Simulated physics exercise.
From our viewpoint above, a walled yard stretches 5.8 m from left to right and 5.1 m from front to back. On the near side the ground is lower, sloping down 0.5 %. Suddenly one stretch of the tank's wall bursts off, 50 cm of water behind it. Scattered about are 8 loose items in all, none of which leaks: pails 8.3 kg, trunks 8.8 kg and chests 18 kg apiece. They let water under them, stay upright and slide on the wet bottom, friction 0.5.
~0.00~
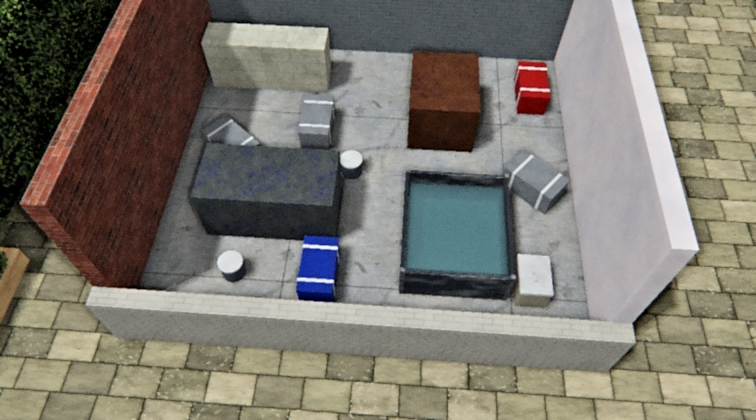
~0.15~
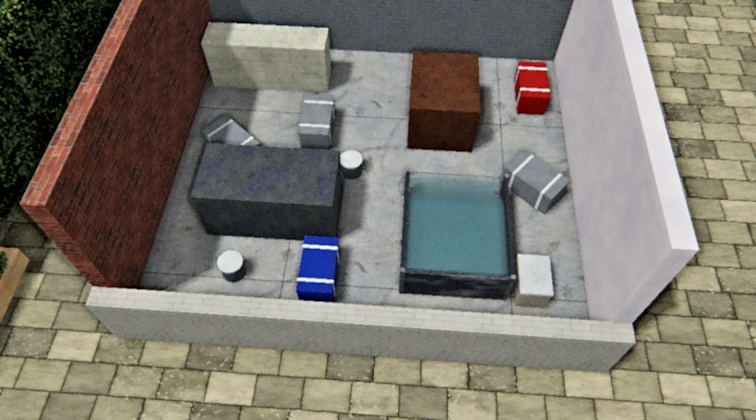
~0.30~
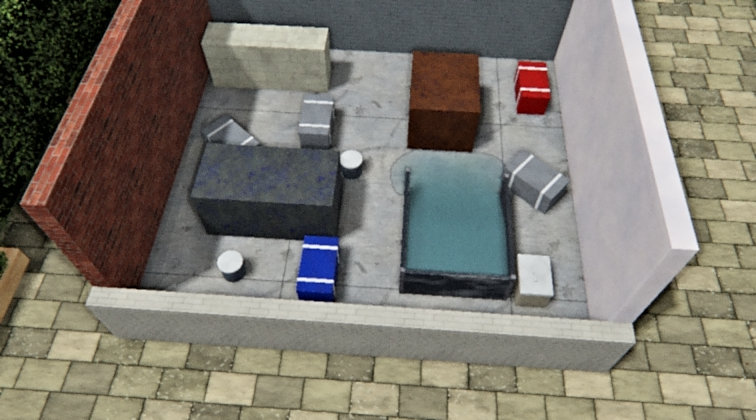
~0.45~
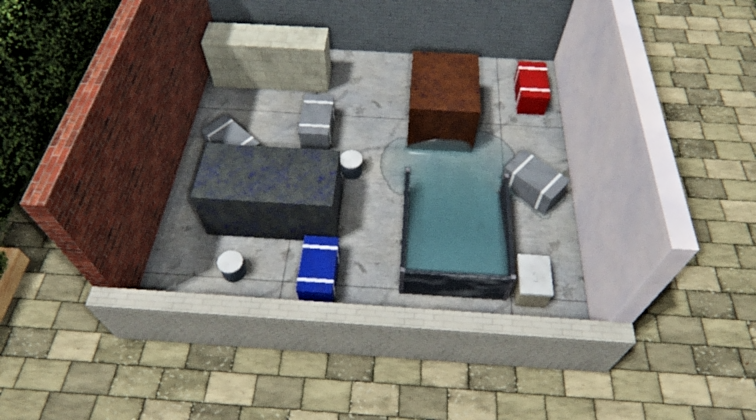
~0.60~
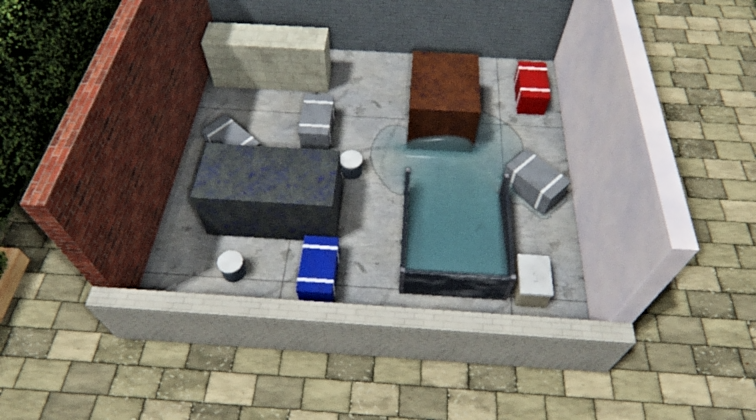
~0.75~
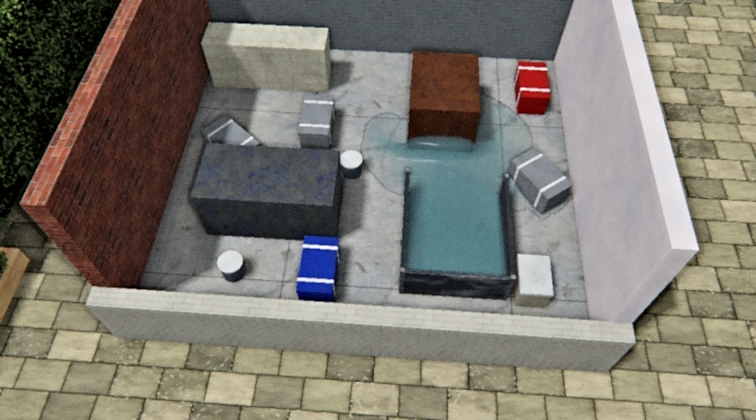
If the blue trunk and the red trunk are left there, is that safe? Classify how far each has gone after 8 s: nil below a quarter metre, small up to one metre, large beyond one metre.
Blue trunk: Nil. Red trunk: Large.
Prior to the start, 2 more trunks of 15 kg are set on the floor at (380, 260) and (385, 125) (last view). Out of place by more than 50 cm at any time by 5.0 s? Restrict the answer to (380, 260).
Its travel is smaller than that.
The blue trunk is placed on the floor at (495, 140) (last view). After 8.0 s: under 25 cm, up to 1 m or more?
Put there, it wanders off a long way.
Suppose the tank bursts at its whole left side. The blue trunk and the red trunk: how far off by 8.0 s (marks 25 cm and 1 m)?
First the blue trunk: It is carried a long way; as for the red trunk, it holds steady.
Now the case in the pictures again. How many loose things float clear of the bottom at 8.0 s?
It comes to 4.
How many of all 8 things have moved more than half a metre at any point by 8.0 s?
I make it 4.
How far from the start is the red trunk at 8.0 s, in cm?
I'd say close to 300 centimetres.
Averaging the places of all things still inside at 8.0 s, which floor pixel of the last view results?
I'd put it around (335, 195).
After 1.6 s the blue trunk is near (318, 263), 0.0 m from its start, aground; the red trunk is near (548, 65), 0.4 m from its start, aground; 0 afloat.
After 3.6 s the blue trunk is near (318, 263), 0.0 m from its start, aground; the red trunk is near (474, 65), 1.0 m from its start, afloat; 2 afloat.
After 5.6 s the blue trunk is near (318, 263), 0.0 m from its start, aground; the red trunk is near (386, 50), 2.4 m from its start, afloat; 3 afloat.
After 8.0 s the blue trunk is near (318, 263), 0.0 m from its start, aground; the red trunk is near (353, 46), 3.0 m from its start, afloat; 4 afloat.
